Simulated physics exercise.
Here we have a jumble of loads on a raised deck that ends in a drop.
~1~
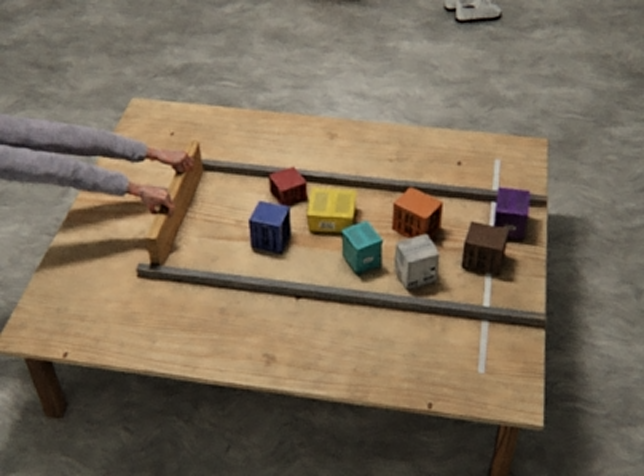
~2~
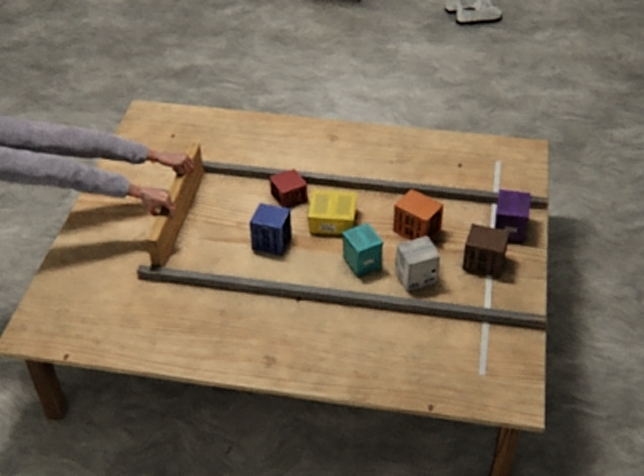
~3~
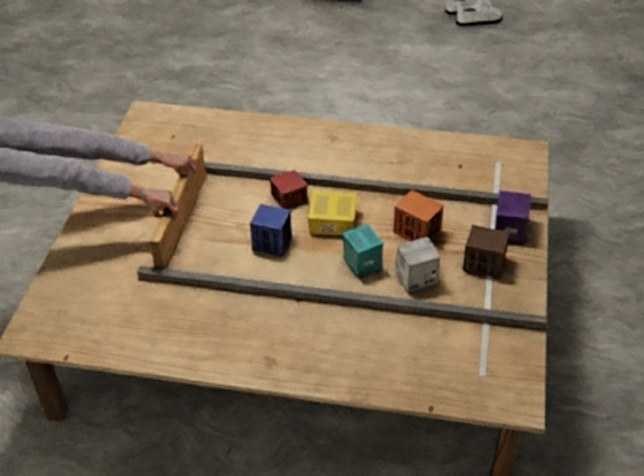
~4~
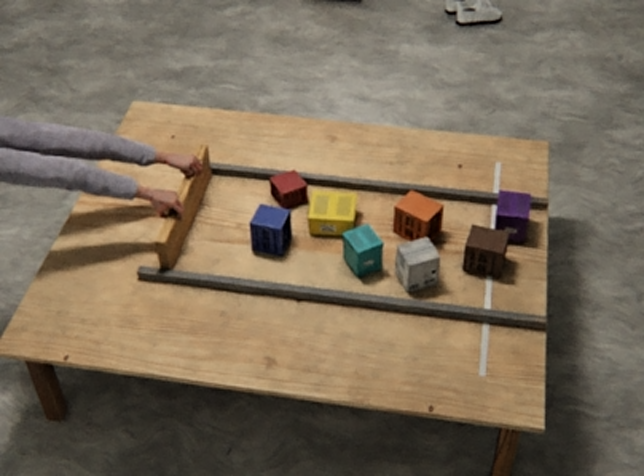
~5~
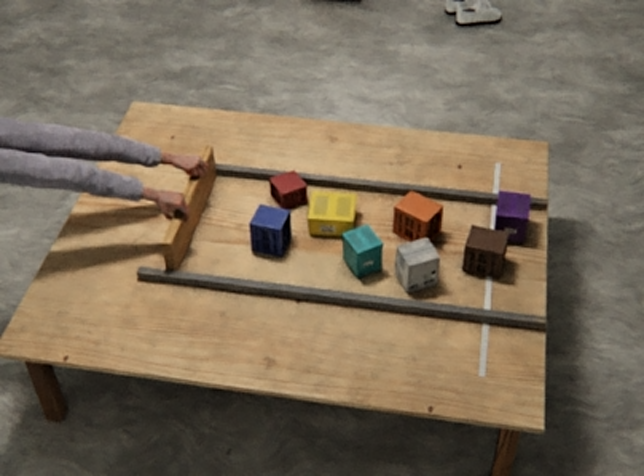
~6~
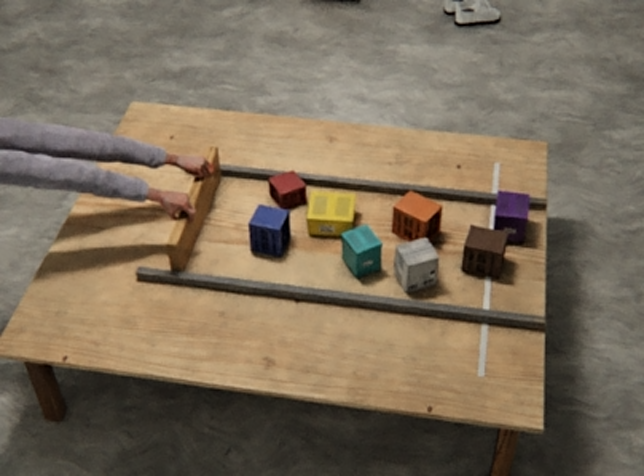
Two hands slide a wooden plank slightly right across a table toward several still, colourful boxes.
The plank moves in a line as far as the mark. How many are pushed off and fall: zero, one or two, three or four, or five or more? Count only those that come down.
In the end the number that fall off is three or four.
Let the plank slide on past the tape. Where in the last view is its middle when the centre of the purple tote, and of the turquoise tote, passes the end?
Its middle is around (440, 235) and around (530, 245).
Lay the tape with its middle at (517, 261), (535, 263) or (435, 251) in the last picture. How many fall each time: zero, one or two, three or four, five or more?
Taking them in turn, either three or four; 5 or more; none.
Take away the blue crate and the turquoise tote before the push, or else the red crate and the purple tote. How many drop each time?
Fallen: 2, and 2 in the other try.
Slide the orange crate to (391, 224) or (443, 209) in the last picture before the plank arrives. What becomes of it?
In turn it falls; tumbles off.
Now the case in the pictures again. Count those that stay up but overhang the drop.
It comes to 1.
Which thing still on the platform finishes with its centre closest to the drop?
The white parcel ends nearest.
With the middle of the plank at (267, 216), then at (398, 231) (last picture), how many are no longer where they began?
By then 2, and 6.
Early on, none off yet; purple tote at rest near (510, 217); brown crate at rest near (484, 252); white parcel at rest near (416, 265).
A while later, none off yet; purple tote at rest near (510, 217); brown crate at rest near (484, 252); white parcel travelled a little near (436, 267).
Further along, none off yet; purple tote travelled about its own width near (539, 220); brown crate travelled a little near (496, 255); white parcel travelled well along near (489, 287).
Finally, the number that fall off is three or four; lost, orange crate, brown crate and purple tote.
